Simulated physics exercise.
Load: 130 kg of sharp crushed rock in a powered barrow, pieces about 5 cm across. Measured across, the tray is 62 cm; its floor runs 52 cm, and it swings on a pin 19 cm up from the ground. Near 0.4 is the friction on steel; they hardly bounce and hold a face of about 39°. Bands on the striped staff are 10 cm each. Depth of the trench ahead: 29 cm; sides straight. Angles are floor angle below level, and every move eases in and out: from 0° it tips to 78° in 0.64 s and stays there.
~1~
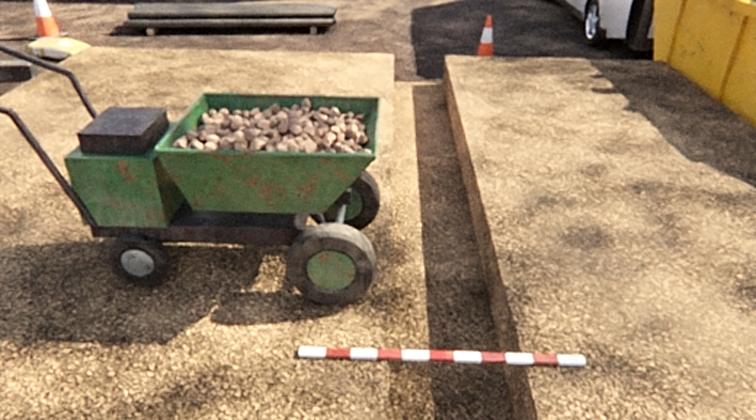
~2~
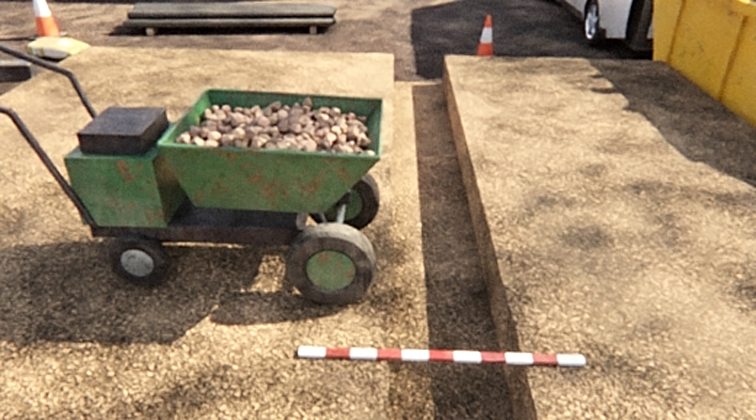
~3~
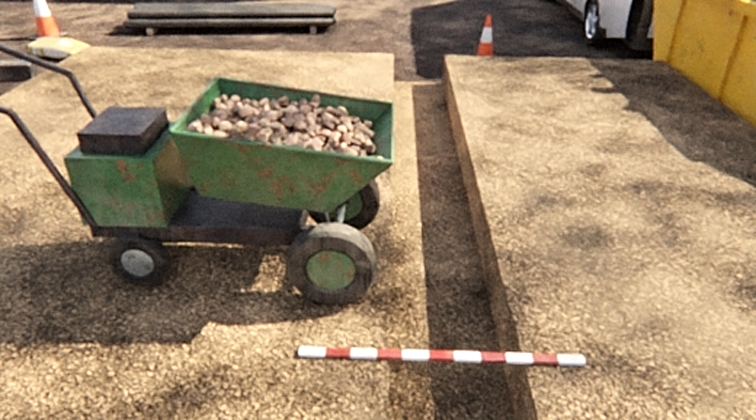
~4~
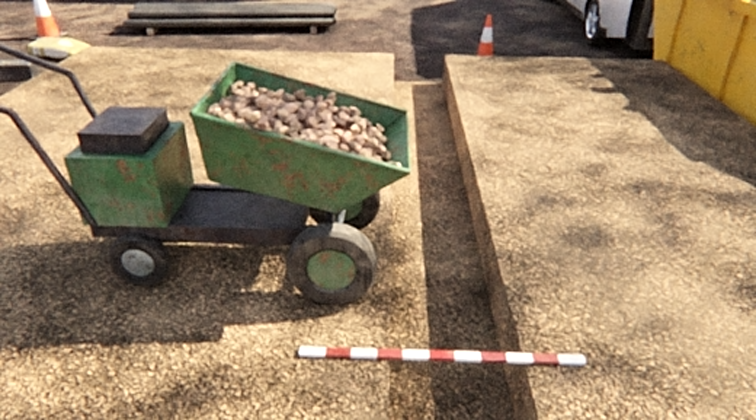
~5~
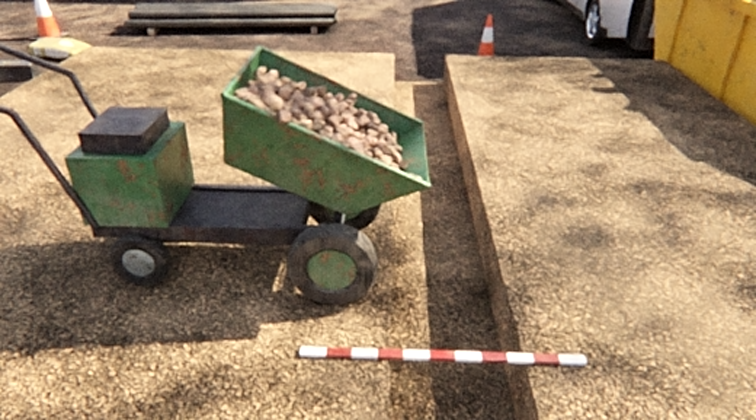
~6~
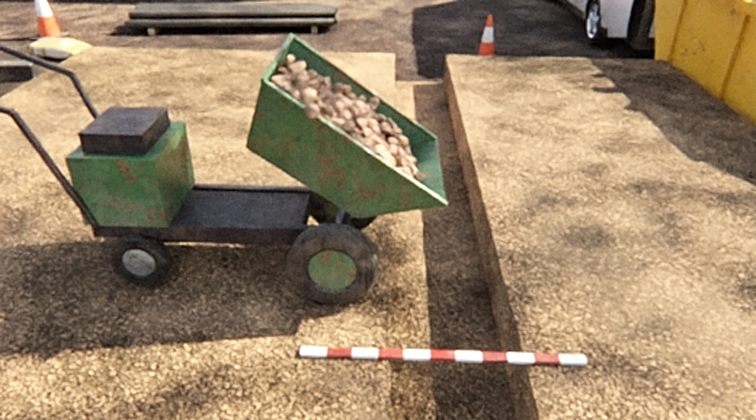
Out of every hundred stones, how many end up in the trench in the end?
Around 57 in every hundred.
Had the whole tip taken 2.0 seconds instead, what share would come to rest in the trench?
It would be near 85 per cent.
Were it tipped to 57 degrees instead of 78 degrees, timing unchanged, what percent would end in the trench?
In that case near 20 per cent.
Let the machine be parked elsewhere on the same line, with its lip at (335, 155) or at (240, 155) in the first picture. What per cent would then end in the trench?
85 % and 70 %.
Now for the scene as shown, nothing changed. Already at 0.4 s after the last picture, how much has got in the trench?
20 per cent or so by then.
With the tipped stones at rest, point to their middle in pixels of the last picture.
Around (493, 290).
Then, 0.2 s after the last picture the floor is at 66°, 100 % in the tray; the foremost stones are at (464, 232).
Then, 0.4 s after the last picture the floor is at 78°, 56 % in the tray, 22 % in the trench, 23 % past the trench; the foremost stones are at (563, 282).
Then, 0.8 s after the last picture the floor is at 78°, 10 % in the tray, 46 % in the trench, 45 % past the trench; the foremost stones are at (743, 295).
Then, 2.7 s after the last picture the floor is at 78°, 0 % in the tray, 57 % in the trench, 43 % past the trench; the foremost stones are past the picture's edge.
